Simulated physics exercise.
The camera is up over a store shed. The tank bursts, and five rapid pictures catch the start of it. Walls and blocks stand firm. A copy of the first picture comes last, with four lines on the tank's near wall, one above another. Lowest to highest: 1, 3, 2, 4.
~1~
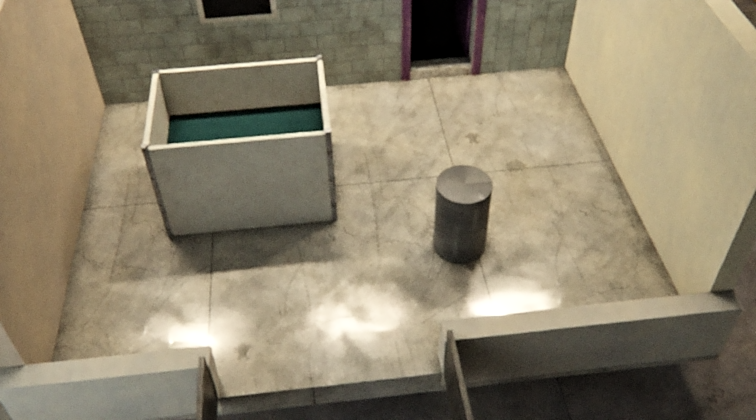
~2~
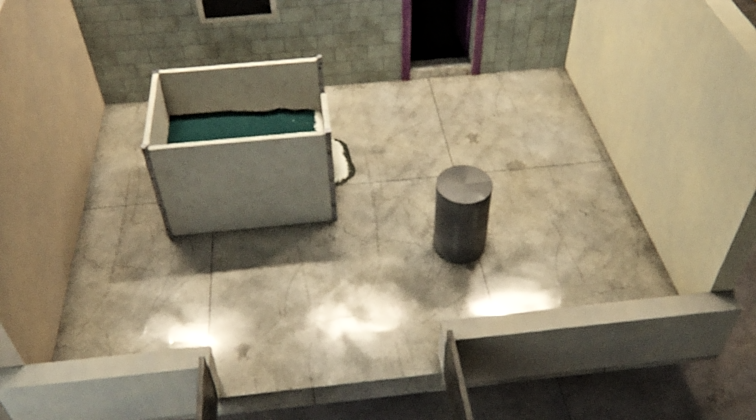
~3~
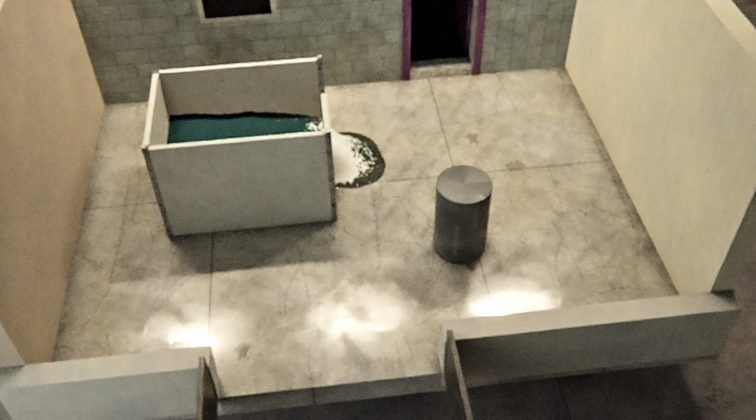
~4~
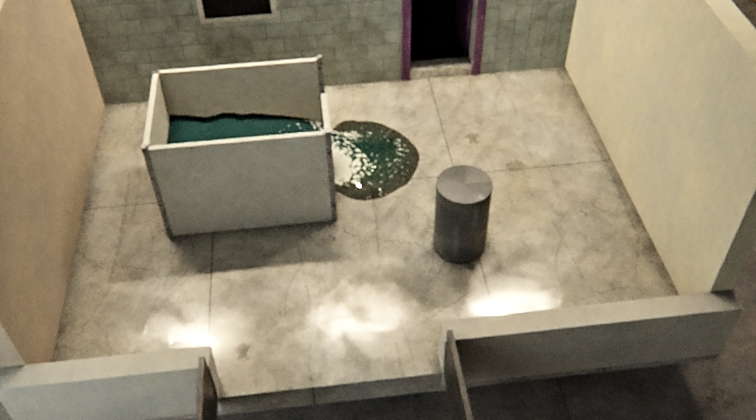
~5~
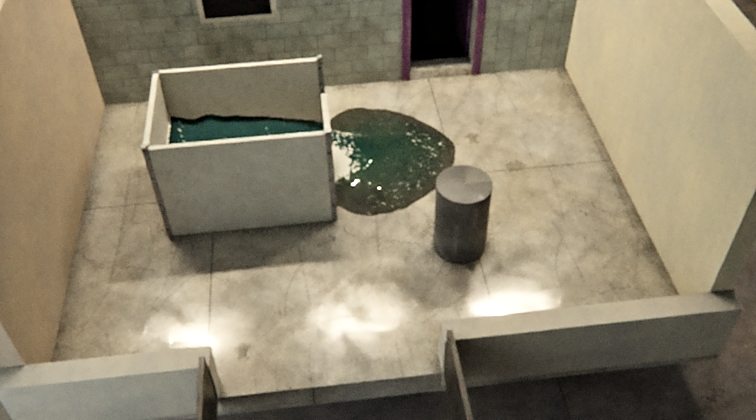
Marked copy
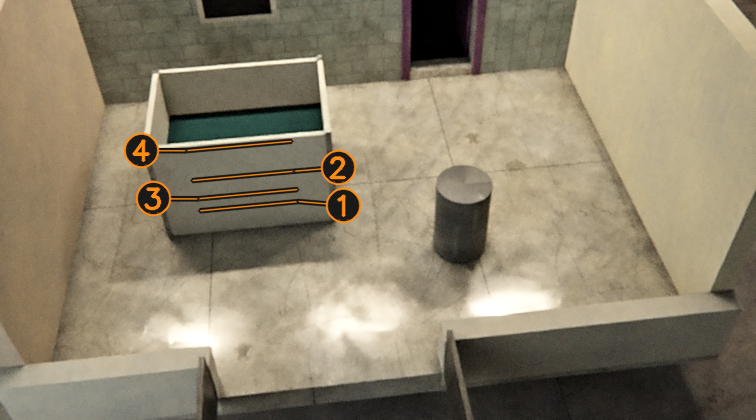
In the video, seen from above, dark green water sits in a pale open tank at the left, then pours out of its right side and spreads across the floor in a widening puddle, reaching close to a gray cylinder.
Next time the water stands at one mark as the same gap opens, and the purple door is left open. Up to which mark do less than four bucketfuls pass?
The answer is mark 2.
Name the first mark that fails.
4 it is.
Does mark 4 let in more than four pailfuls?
Yes.
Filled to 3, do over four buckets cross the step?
No.
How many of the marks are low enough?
Three of the four.
In orange, 1 at (249, 206); 2 at (244, 175); 3 at (247, 194); 4 at (238, 146); from the bottom up 1, 3, 2, 4.
If 1 is chosen, nothing gets over.
If 2 is chosen, a bucket or two gets in.
If 3 is chosen, nothing gets over.
If 4 is chosen, about 12 bucketfuls get in.
